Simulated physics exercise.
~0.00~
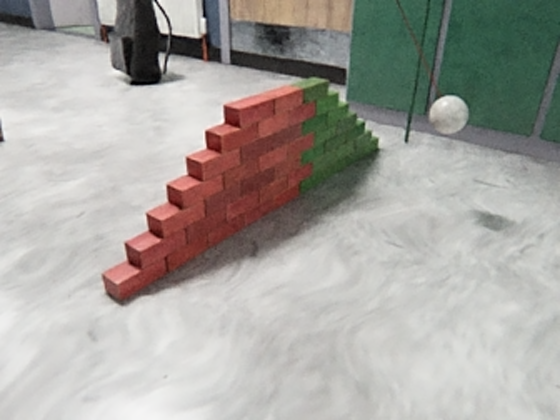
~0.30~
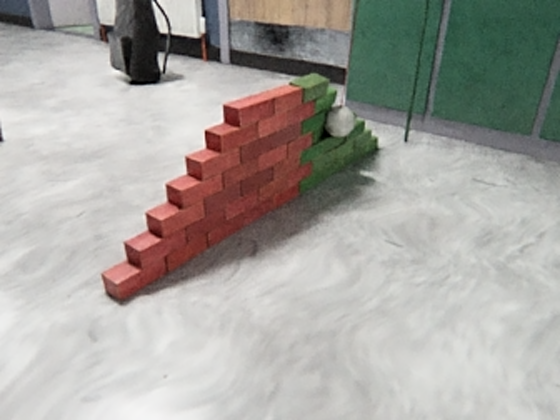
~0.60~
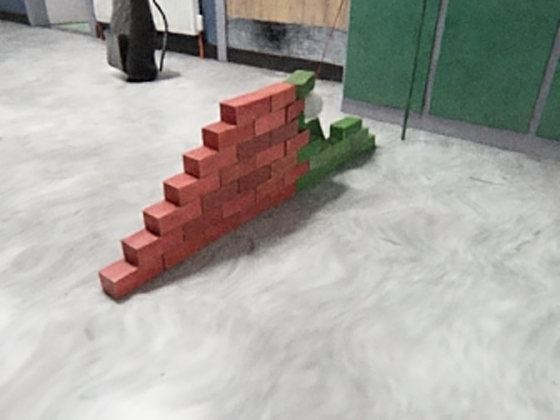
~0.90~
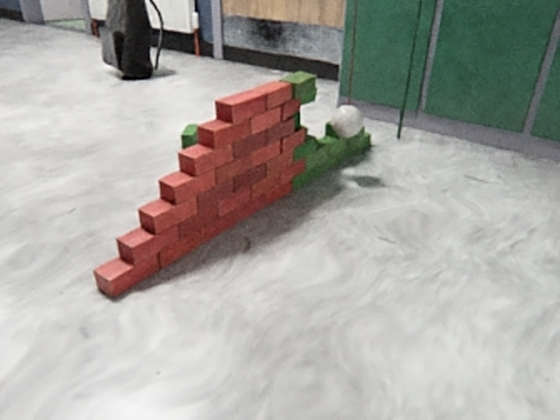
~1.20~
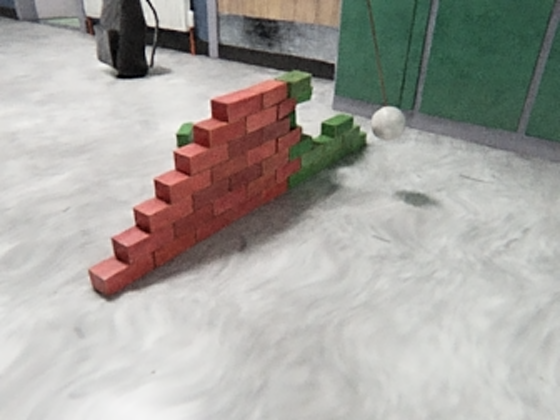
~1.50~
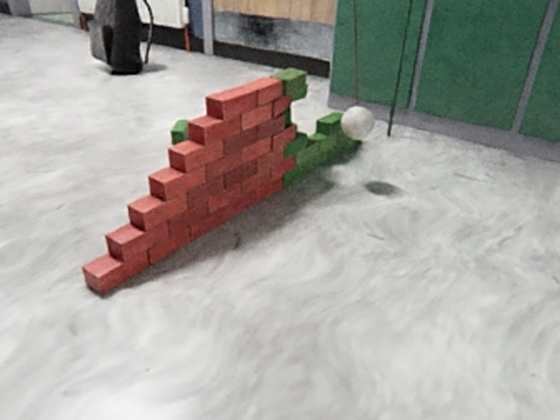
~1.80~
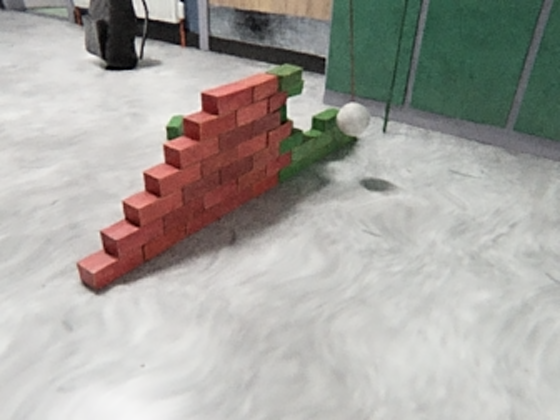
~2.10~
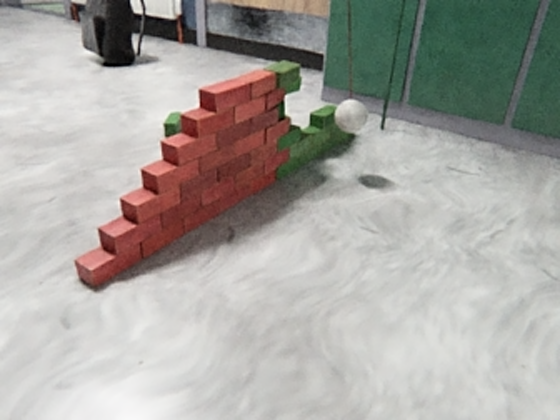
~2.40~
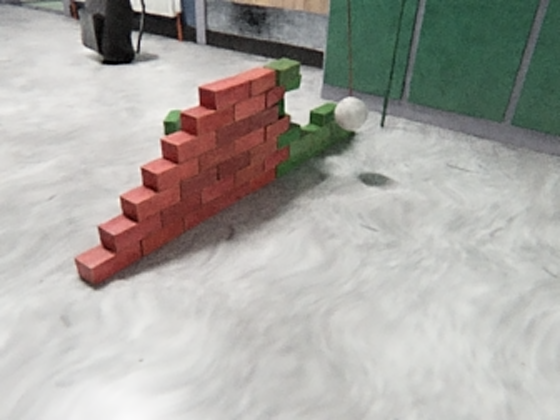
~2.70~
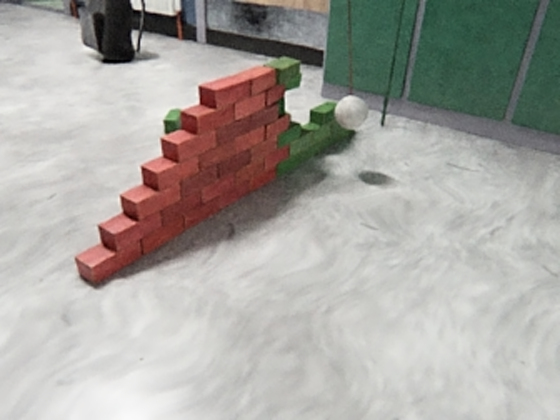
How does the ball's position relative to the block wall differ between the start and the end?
At first the ball was out to the right, clear of the wall's green end. By the end it was hanging farther left, close by the low green blocks that were still standing.
